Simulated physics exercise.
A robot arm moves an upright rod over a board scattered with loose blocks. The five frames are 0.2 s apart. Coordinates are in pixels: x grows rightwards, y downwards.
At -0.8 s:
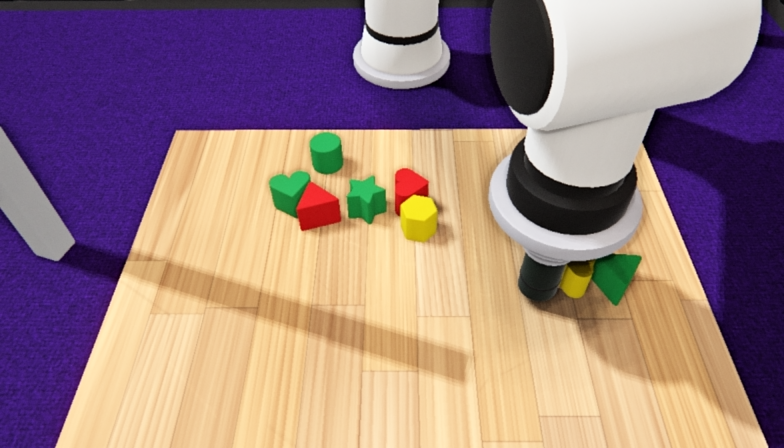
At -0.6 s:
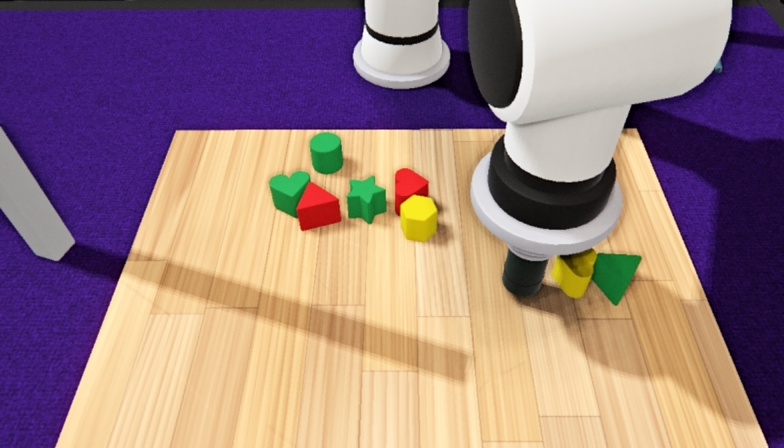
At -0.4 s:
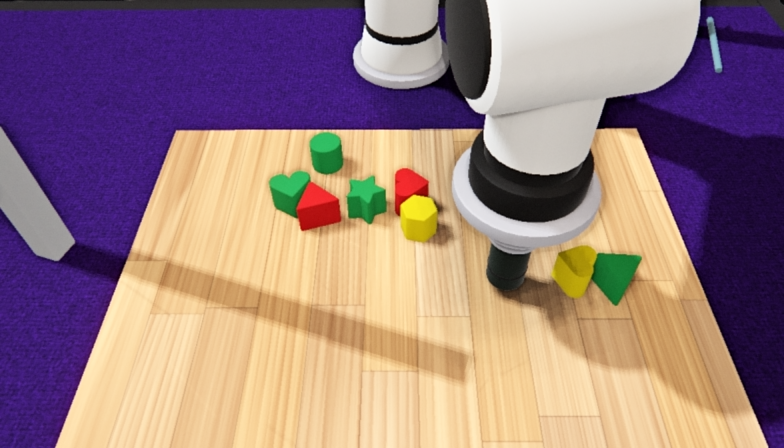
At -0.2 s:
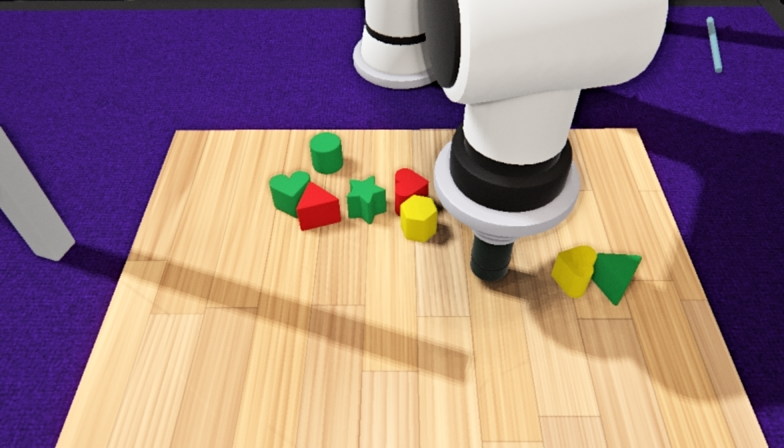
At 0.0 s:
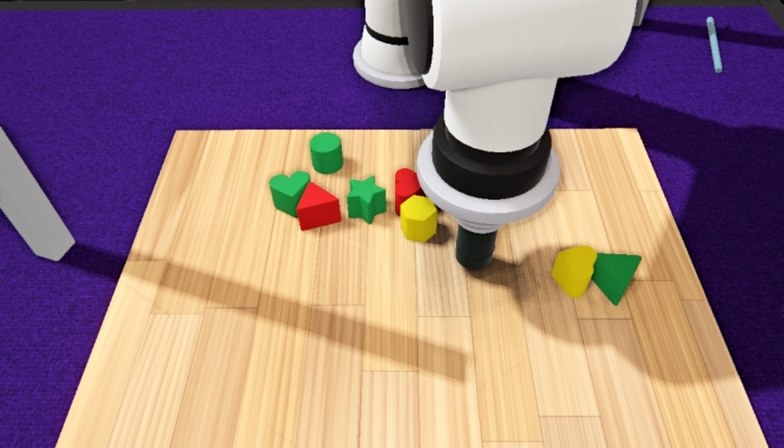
To begin with, a white robot arm holds a dark upright rod beside a yellow block and a green triangular block on the right of a wooden board. The arm steadily moves the rod left and slightly away from the viewer, nearing another yellow block, while the scattered blocks stay still.
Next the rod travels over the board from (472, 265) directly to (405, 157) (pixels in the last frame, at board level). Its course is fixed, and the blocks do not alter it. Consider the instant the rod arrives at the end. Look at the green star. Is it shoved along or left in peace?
It stays.
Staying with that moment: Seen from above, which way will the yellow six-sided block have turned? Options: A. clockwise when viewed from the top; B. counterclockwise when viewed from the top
My answer is option B.
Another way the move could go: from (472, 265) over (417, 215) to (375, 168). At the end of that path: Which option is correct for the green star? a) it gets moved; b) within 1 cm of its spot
The one that fits is a, it gets moved.
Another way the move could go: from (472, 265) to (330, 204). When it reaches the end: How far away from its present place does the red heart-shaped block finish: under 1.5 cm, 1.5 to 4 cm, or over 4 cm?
1.5-4 cm.
The first path, step by step. One third of the way, rod (447, 216); red heart-shaped block (406, 180), turned 15° clockwise; yellow six-sided block (412, 203), turned 25° anticlockwise.
Two thirds of the way, rod (424, 180); red heart-shaped block (397, 176), turned 25° clockwise; yellow six-sided block (408, 201), turned 55° anticlockwise.
At the end, rod (405, 148); green star not moved; red heart-shaped block (396, 176), turned 25° clockwise; yellow six-sided block (408, 201), turned 55° anticlockwise.
